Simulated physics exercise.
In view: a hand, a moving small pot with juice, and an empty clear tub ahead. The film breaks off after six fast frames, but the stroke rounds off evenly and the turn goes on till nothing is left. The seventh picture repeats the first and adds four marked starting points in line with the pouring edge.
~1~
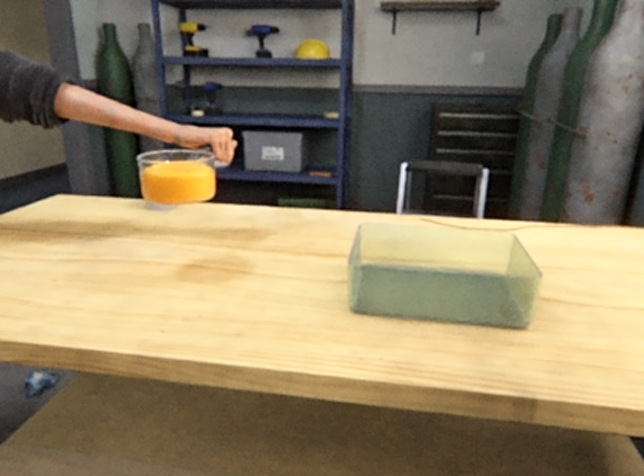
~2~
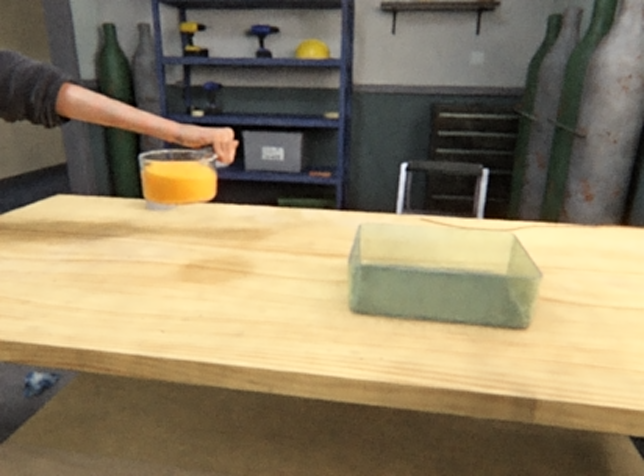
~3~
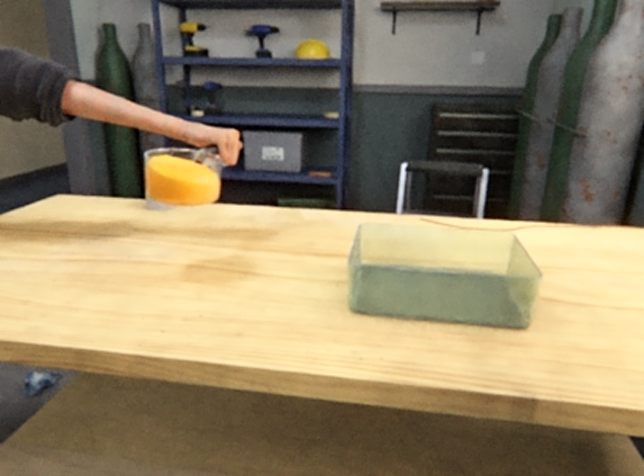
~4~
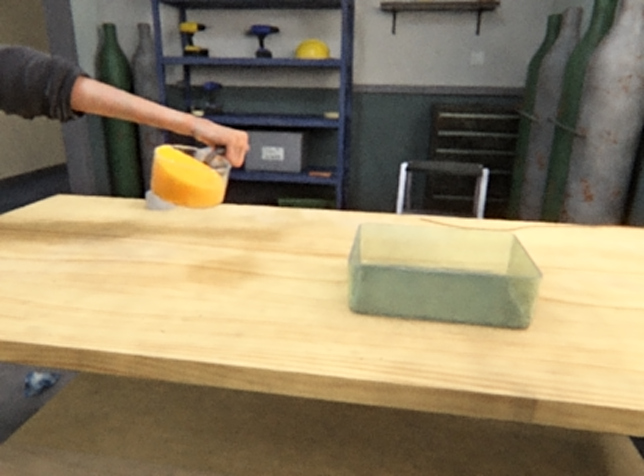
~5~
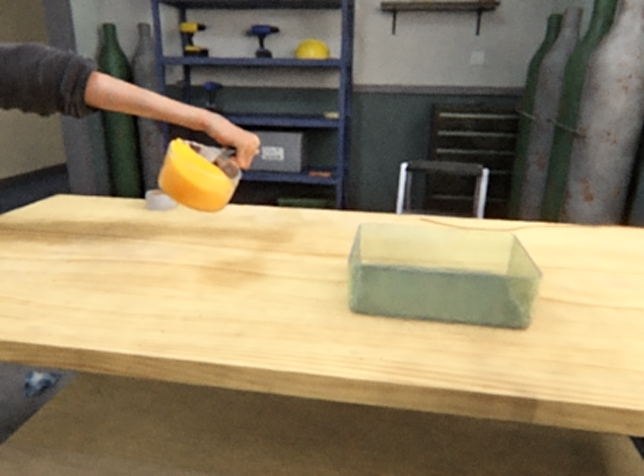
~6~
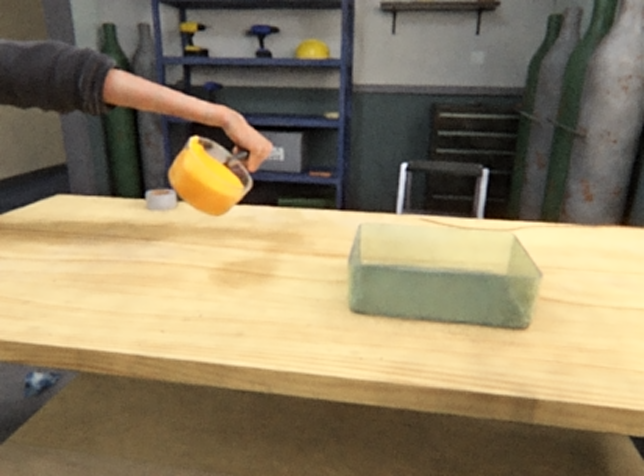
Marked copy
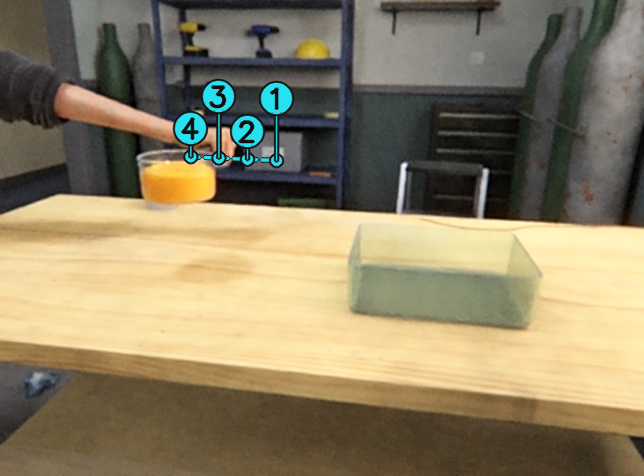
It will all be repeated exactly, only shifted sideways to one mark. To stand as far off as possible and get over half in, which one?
Go for 2.
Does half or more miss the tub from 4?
Yes, that goes wrong.
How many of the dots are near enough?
Two of them.
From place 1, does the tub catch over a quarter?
Yes, it does.
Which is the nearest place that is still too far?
That is place 3.
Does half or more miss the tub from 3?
Yes, it does.
In cyan, 1 at (276, 160); 2 at (247, 159); 3 at (218, 158); 4 at (190, 156).
If 1 is chosen, about 70 % lands in the tub, 2 % falls short and 28 % goes beside or beyond.
If 2 is chosen, about 83 % lands in the tub, 6 % falls short and 11 % goes beside or beyond.
If 3 is chosen, about 10 % lands in the tub, 86 % falls short and 4 % goes beside or beyond.
If 4 is chosen, about 0 % lands in the tub, 93 % falls short and 7 % goes beside or beyond.
